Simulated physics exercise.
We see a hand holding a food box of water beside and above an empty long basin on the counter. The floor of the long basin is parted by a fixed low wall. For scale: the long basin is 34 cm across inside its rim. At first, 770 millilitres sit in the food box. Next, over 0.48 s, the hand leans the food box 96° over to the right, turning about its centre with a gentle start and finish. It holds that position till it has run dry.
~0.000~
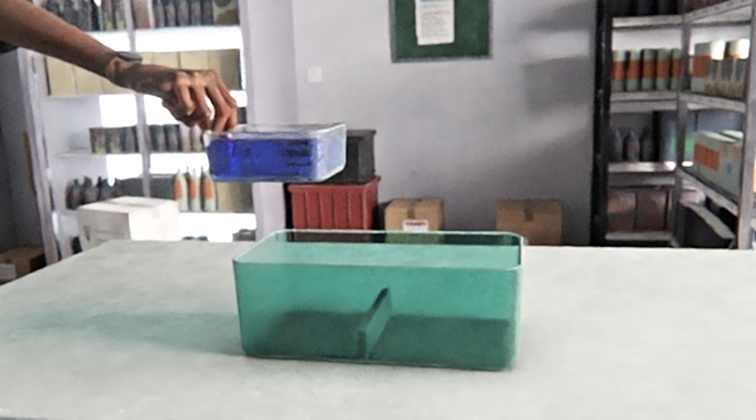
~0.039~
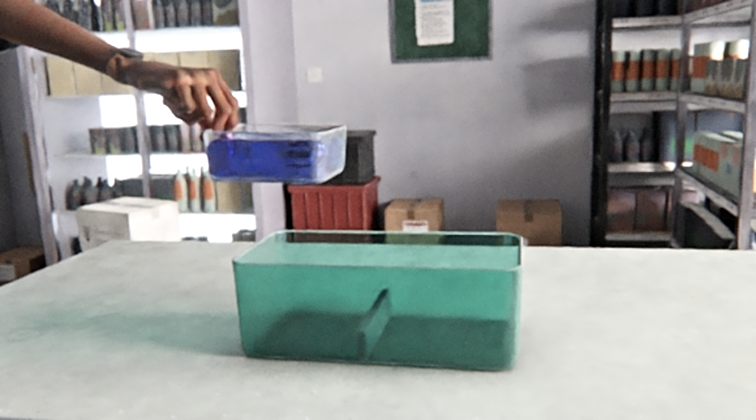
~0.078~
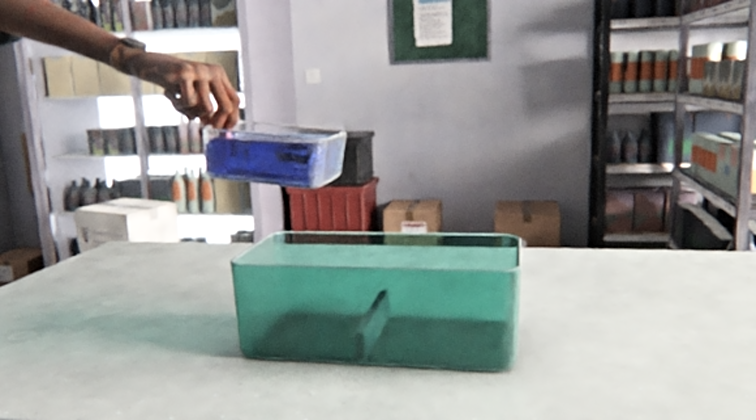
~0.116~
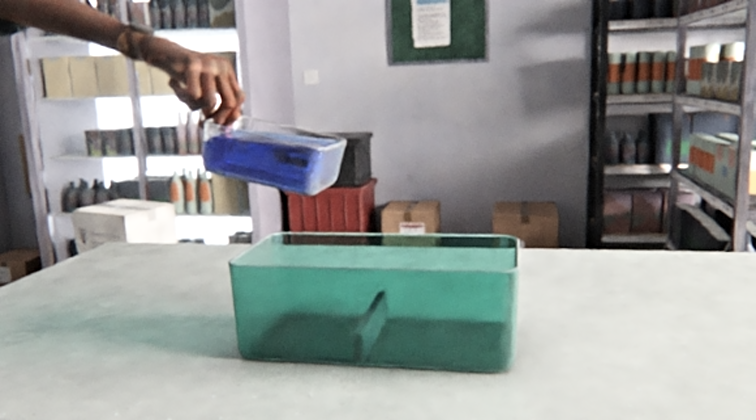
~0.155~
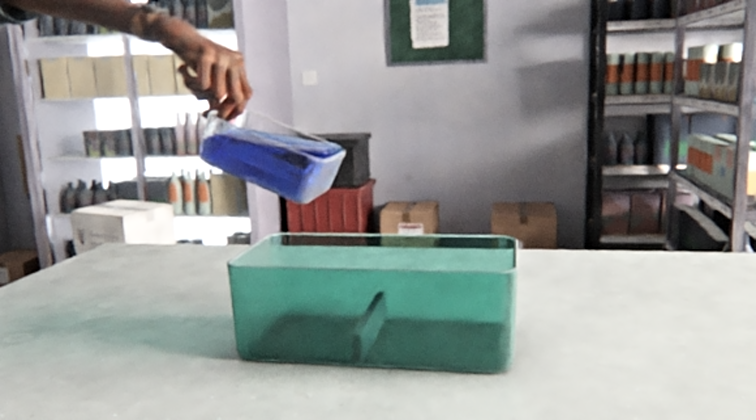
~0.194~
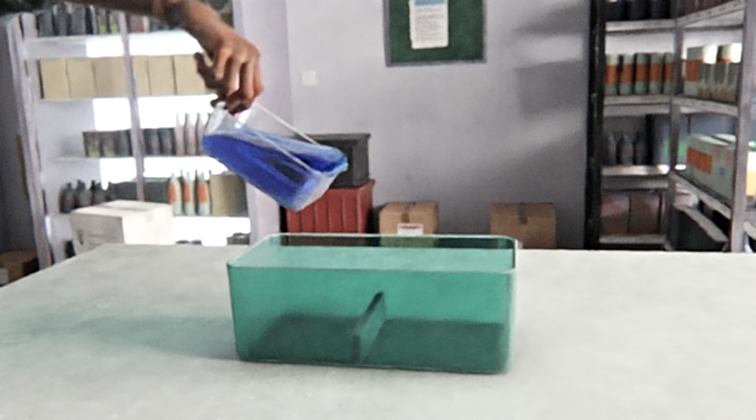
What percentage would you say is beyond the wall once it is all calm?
I would put it at about 60 per cent.
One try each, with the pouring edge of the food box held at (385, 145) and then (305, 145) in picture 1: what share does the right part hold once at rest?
Respectively about 80 and 20 percent.
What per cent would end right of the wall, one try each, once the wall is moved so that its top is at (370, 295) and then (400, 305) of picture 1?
One try each: Around 70 percent and then around 15 percent.
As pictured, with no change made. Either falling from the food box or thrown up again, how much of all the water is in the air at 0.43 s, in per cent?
36 %.
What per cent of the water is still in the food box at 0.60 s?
What remains is about 2 percent of it all.
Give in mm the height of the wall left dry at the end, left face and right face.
Left about 26 mm, while the right is about 20 mm.
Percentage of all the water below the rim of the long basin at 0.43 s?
Near 52 in a hundred.
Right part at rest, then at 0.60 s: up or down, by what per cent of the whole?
The right part's share shrinks by around 5 per cent.
Then, 0.43 s in, the tilt is 93° and 12 per cent is still to pour, 13 is left of the wall and 38 right of it.
Then, 0.60 s in, the tilt is 96° and 2 per cent is still to pour, 27 is left of the wall and 65 right of it.
Then, 0.78 s in, the tilt is 96° and 1 per cent is still to pour, 33 is left of the wall and 60 right of it.
Then, 0.98 s in, the tilt is 96° and 0 per cent is still to pour, 36 is left of the wall and 61 right of it.
Finally, 38 per cent lies left of the wall, 60 right of it and 2 outside.
